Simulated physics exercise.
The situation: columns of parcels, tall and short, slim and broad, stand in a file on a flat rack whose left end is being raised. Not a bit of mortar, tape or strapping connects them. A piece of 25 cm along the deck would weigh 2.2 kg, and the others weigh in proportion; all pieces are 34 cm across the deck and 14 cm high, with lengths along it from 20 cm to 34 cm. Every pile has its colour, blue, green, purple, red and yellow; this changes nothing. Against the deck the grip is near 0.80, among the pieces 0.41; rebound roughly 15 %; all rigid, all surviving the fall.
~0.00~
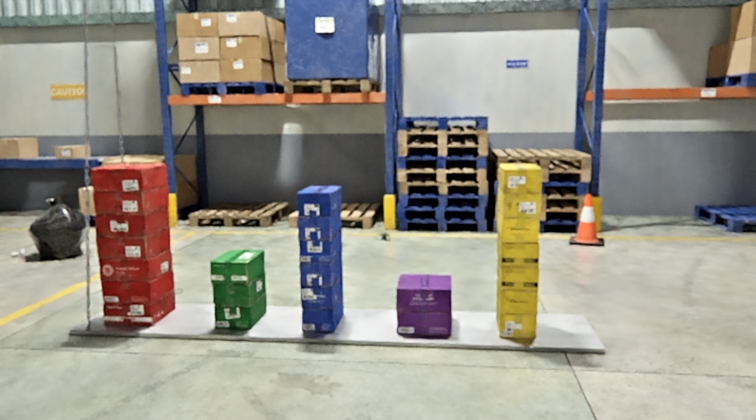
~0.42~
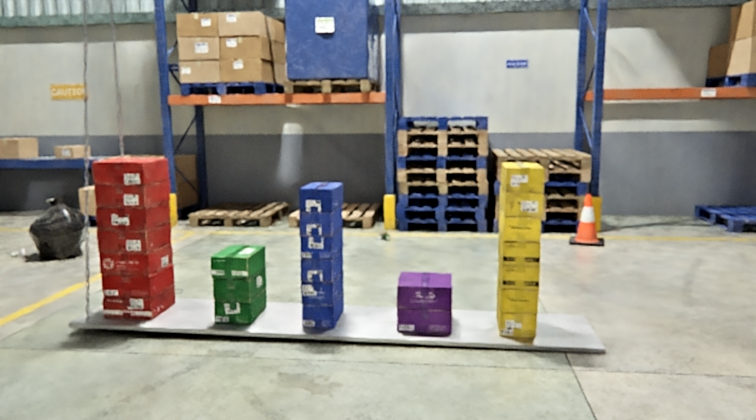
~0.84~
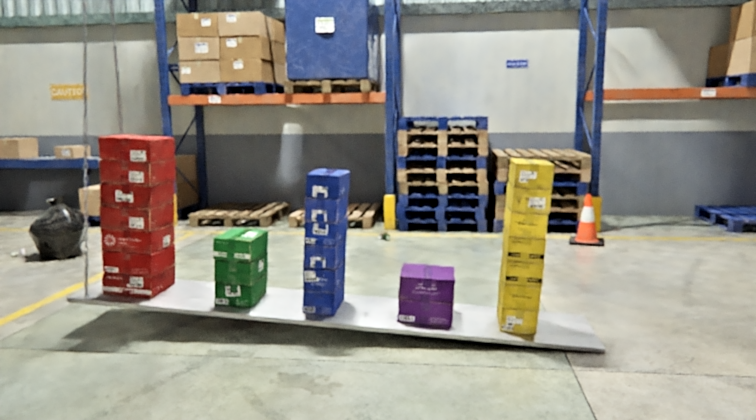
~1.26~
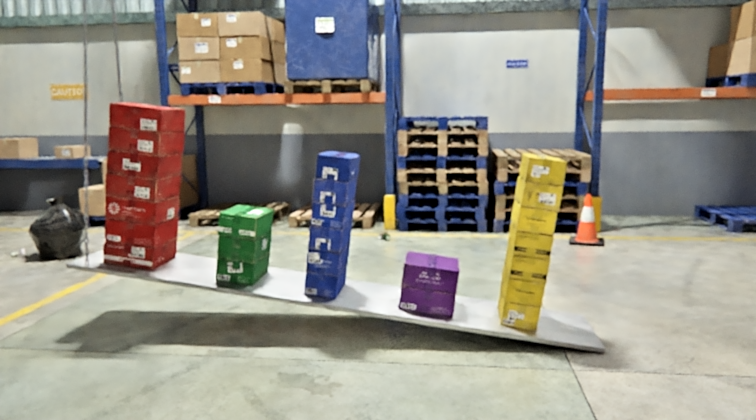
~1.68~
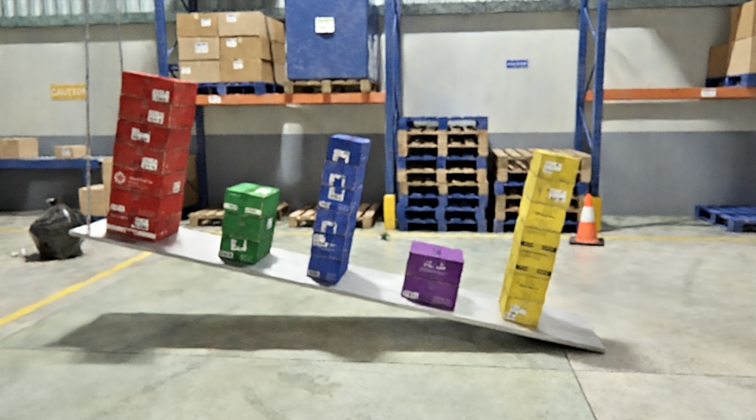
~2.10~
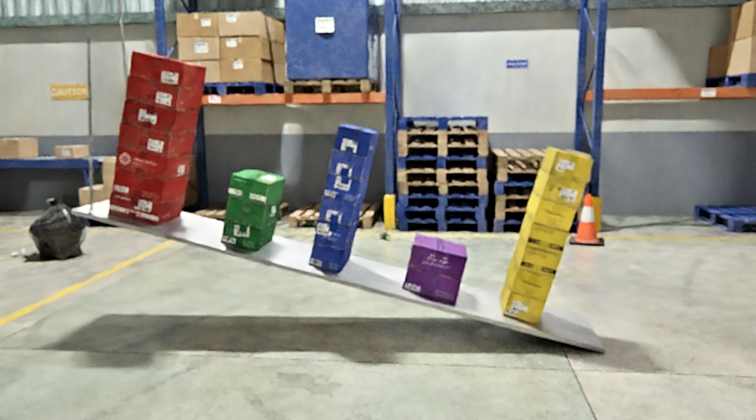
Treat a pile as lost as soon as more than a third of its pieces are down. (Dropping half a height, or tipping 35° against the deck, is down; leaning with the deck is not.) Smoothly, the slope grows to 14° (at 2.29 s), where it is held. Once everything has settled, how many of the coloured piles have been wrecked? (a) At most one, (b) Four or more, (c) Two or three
c.
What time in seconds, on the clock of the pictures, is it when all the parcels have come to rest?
Around 3.5 s.
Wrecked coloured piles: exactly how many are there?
The count is 2.
By 2.64 s, slope 14°; none of the 25 parcels down, 13 disturbed; top yellow parcel tilted 27°, 54 mm lower; top blue parcel tilted 10°.
By 3.02 s, slope 14°; 13 of the 25 parcels down; top yellow parcel on its side; top blue parcel tilted 47°, 19 cm lower.
When it is over (3.9 s), slope 14°; 13 of the 25 parcels down; top yellow parcel upside down; top blue parcel on its side. Wrecked, blue and yellow. In pixels of the last frame, middles, top blue parcel near (545, 303).
